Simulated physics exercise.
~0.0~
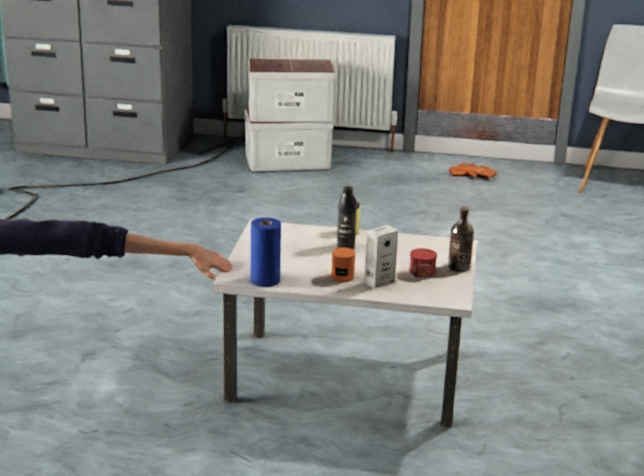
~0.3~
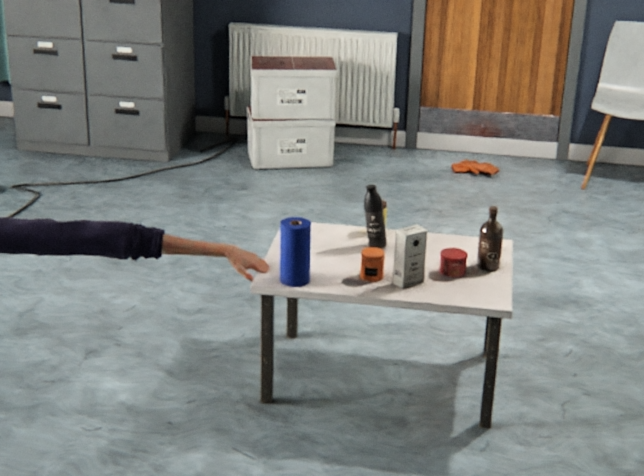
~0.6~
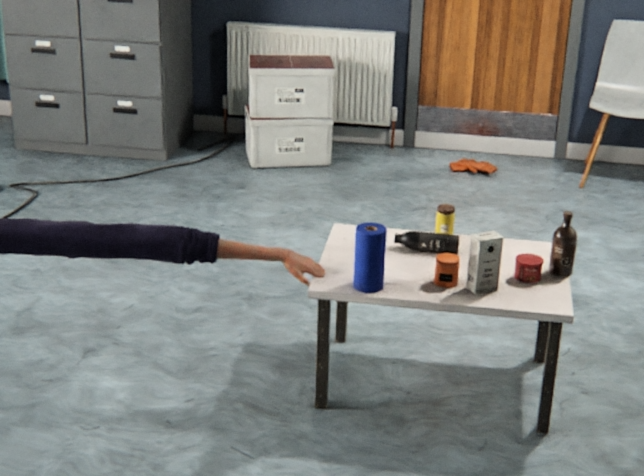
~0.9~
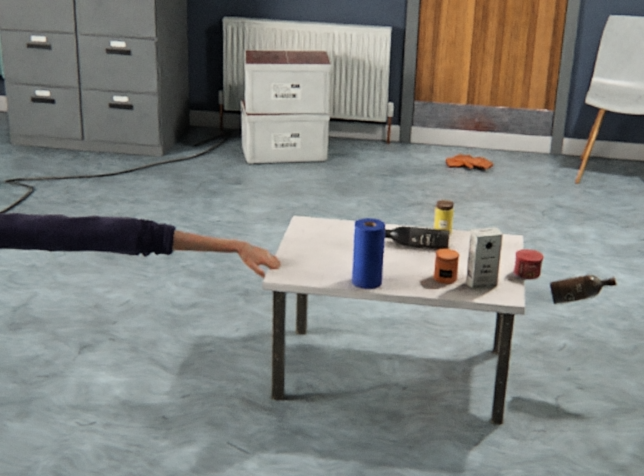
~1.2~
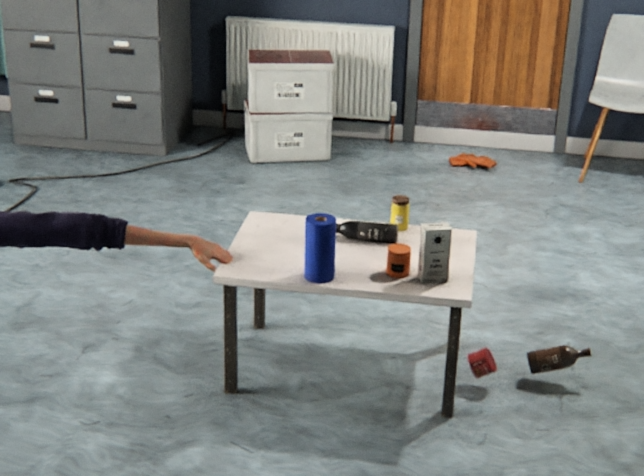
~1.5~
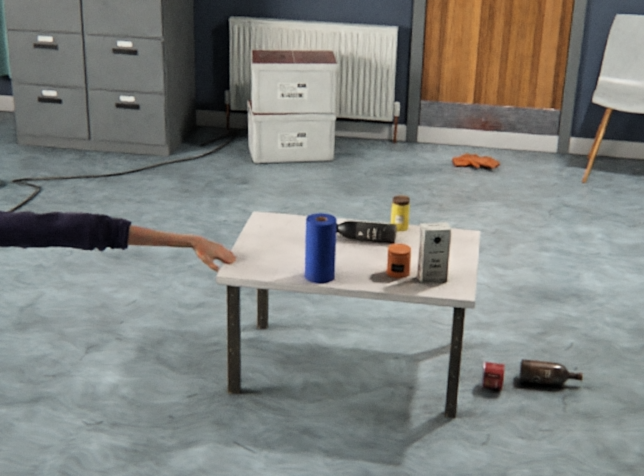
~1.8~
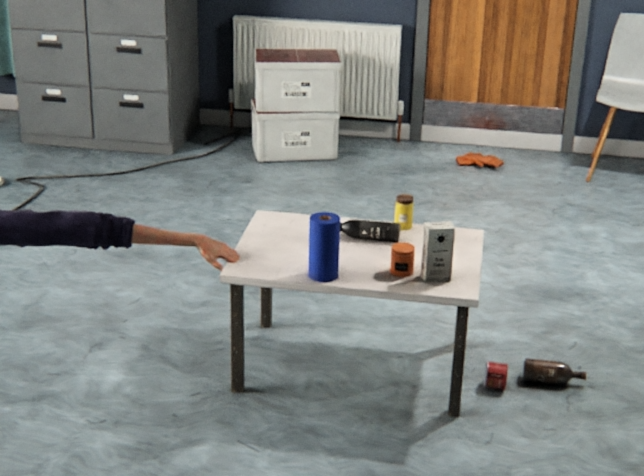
The clip opens on a small white table holding seven objects, among them a blue roll, an orange jar, a white packet, a red tub and two dark bottles, with a hand at its left edge. The table slides right with the hand alongside, and the black bottle topples onto its side, revealing the yellow jar behind. The table then moves back left, and the brown bottle tips off the right edge, followed by the red tub. Both land on the floor. The blue roll, orange jar, white packet and yellow jar remain on the table beside the fallen black bottle.
